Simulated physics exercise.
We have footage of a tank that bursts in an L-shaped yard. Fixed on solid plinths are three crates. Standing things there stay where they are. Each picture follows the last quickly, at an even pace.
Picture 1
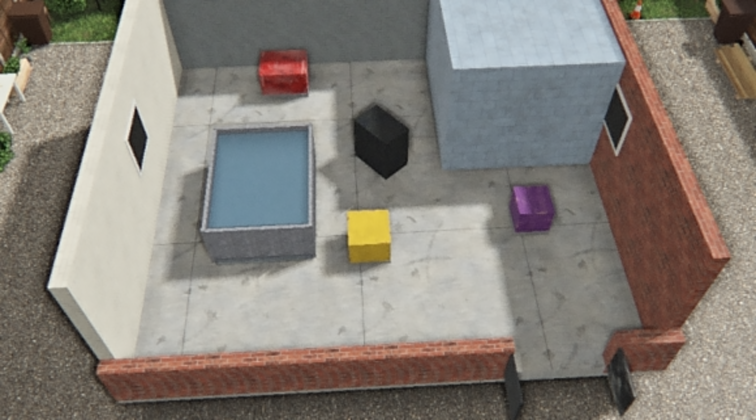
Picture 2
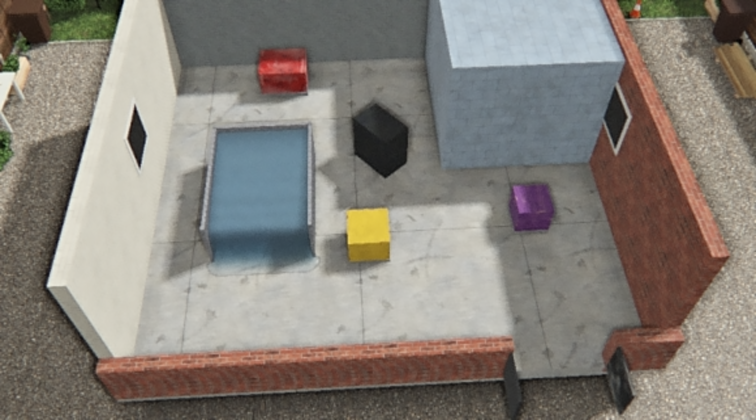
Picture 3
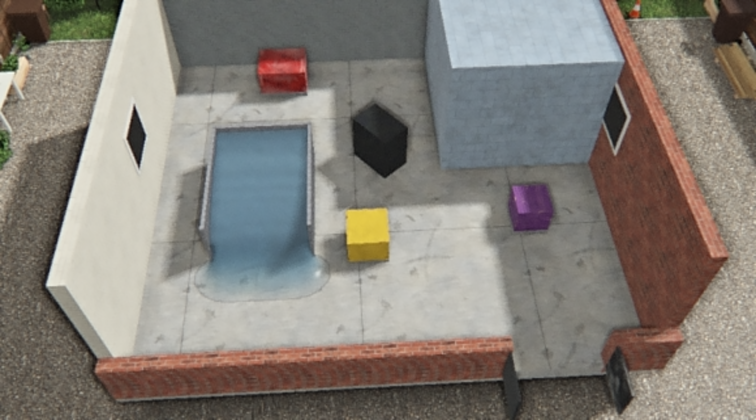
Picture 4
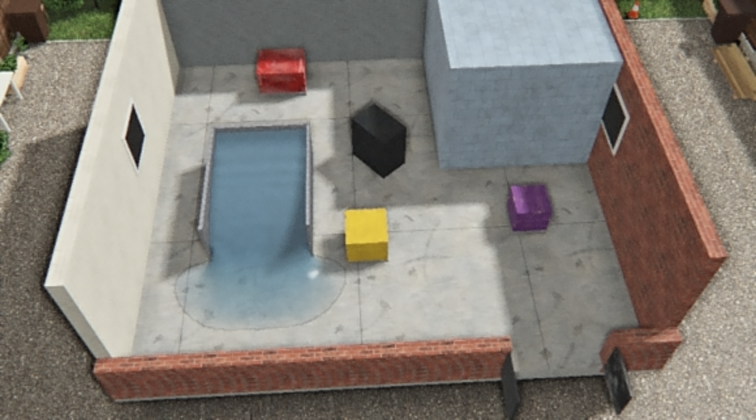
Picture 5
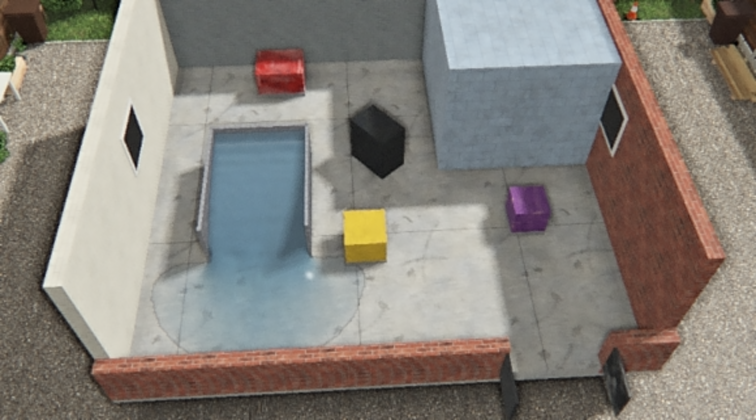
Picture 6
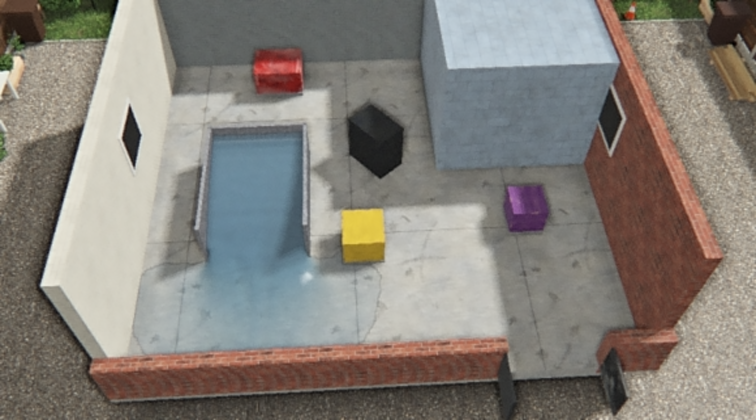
Water poured out of the near end of a gray open tank in a walled yard and fanned across the pale floor, spreading between the white wall and yellow box to the low brick wall.
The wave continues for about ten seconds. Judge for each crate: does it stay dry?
The yellow crate: No, it gets wet. The red crate: No, it gets wet. The purple crate: No, it gets wet.
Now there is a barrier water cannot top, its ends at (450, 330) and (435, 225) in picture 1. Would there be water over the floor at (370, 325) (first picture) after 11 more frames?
There: Covered.
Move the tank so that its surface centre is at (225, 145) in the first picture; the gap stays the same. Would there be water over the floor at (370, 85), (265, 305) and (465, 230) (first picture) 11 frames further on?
As listed: Clear, wet, free of water.
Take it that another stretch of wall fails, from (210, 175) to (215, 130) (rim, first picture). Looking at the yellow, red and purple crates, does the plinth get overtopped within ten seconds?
I'd say the yellow crate is overrun, while the red crate is overrun and the purple crate stays clear.
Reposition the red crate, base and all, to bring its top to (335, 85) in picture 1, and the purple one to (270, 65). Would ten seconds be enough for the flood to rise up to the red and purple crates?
Briefly: Red stays clear and purple gets flooded.
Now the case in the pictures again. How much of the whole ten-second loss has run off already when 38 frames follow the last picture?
My reading is near 30 per cent.
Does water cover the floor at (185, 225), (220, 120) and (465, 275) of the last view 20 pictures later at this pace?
Going through them one by one, the first is waterlogged, the second waterlogged and the third waterlogged.
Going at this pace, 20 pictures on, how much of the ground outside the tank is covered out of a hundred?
Estimate: Some 55 in a hundred.
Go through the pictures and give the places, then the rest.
Still water in the open tank at (261, 177), in the first picture.
Water pours out at (261, 245) and has run to (317, 259), in the second picture.
The front is at (200, 285), out from the gap at (261, 247), in the third picture.
Water pours out at (260, 249) and has run to (333, 296), in the fourth picture.
Water pours out at (259, 250) and has run to a hidden place, in the fifth picture.
The front is at a hidden place, out from the gap at (257, 250), in the sixth picture.
A moment on, water covers 20 % of the floor; the yellow crate water round its plinth, the red crate not reached, the purple crate not reached.
Next, water covers 25 % of the floor; the yellow crate water round its plinth, the red crate not reached, the purple crate not reached.
Then, water covers 55 % of the floor; the yellow crate water round its plinth, the red crate not reached, the purple crate water round its plinth.
Later, water covers 75 % of the floor; the yellow crate water round its plinth, the red crate water round its plinth, the purple crate water round its plinth.
In the end, water covers 100 % of the floor; the yellow crate was topped, the red crate was topped, the purple crate was topped.
